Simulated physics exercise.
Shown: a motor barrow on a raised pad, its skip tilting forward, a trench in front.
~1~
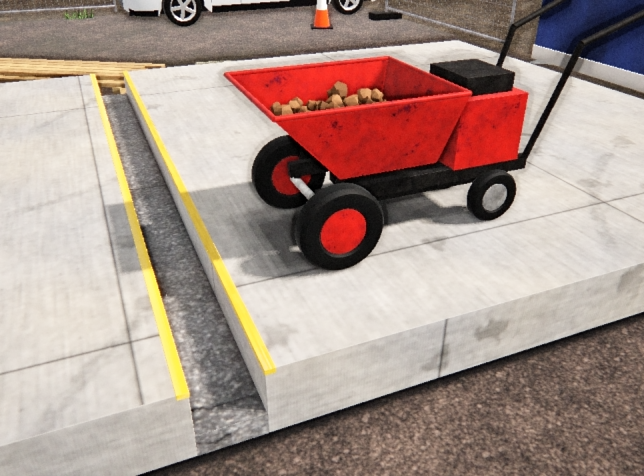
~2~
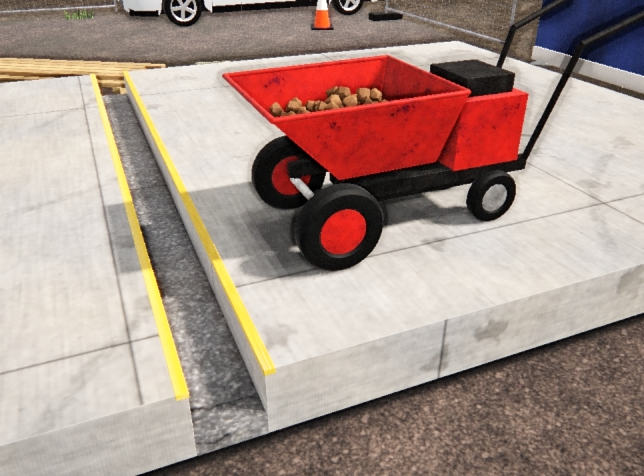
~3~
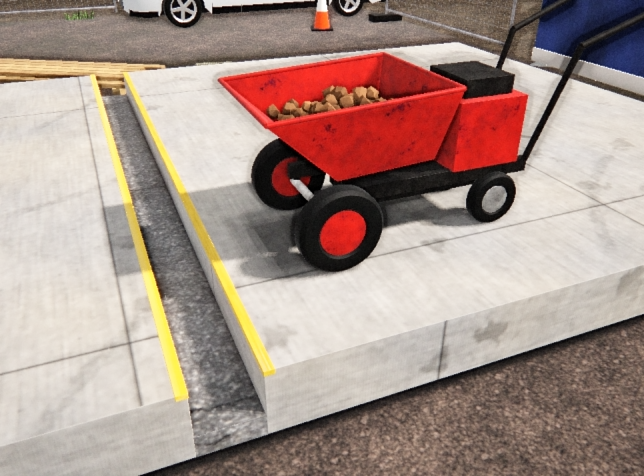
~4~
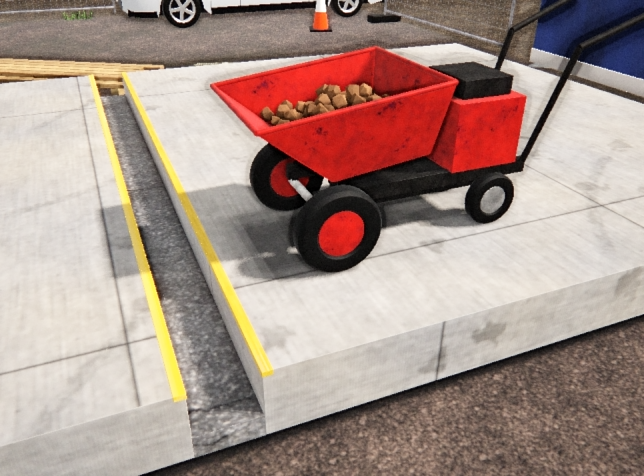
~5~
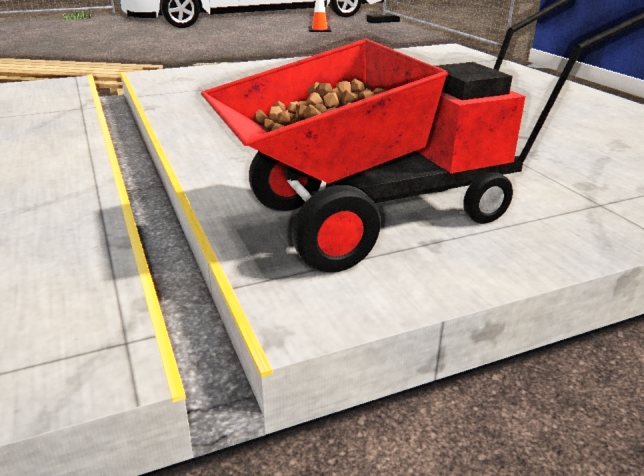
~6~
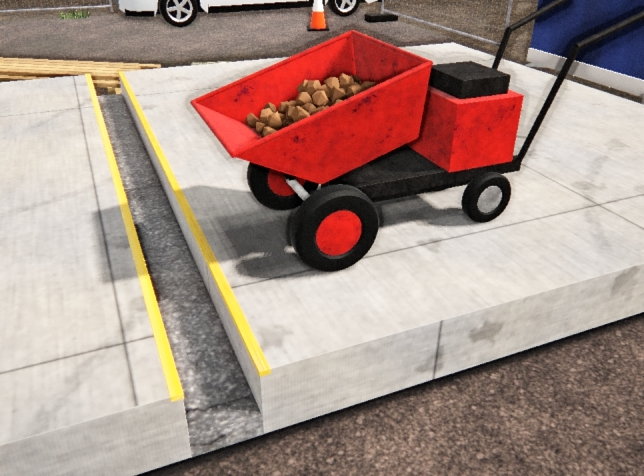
Red motor barrow standing on a raised concrete pad beside a narrow trench, its skip of brown clods gradually tilting forward to the left.
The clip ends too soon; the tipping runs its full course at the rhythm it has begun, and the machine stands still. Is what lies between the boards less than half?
I expect the trench to get most of the load.
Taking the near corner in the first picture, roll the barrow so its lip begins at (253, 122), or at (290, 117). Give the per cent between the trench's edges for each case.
40 % and 90 %.
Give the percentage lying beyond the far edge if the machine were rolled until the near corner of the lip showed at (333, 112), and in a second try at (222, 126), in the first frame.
0 % and 70 %, in that order.
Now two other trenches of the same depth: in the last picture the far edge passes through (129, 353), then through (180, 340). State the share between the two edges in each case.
The first try comes out at 100 percent and the second at 60 percent.
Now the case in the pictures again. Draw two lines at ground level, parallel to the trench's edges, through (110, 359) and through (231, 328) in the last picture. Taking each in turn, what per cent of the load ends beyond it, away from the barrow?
Close to 10 and 100 per cent respectively.
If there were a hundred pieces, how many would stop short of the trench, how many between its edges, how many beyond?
Short 0, between 80, beyond 20.
Soon after the last picture, skip tipped steeply; all in the skip.
A little later, skip tipped right over; about two thirds in the skip; about a third in or heaped over the trench; a small part beyond it.
Later still, skip tipped right over; a small part in the skip; most in or heaped over the trench; about a quarter beyond it.
At rest, skip tipped right over; a stray few in the skip; most in or heaped over the trench; about a quarter beyond it.
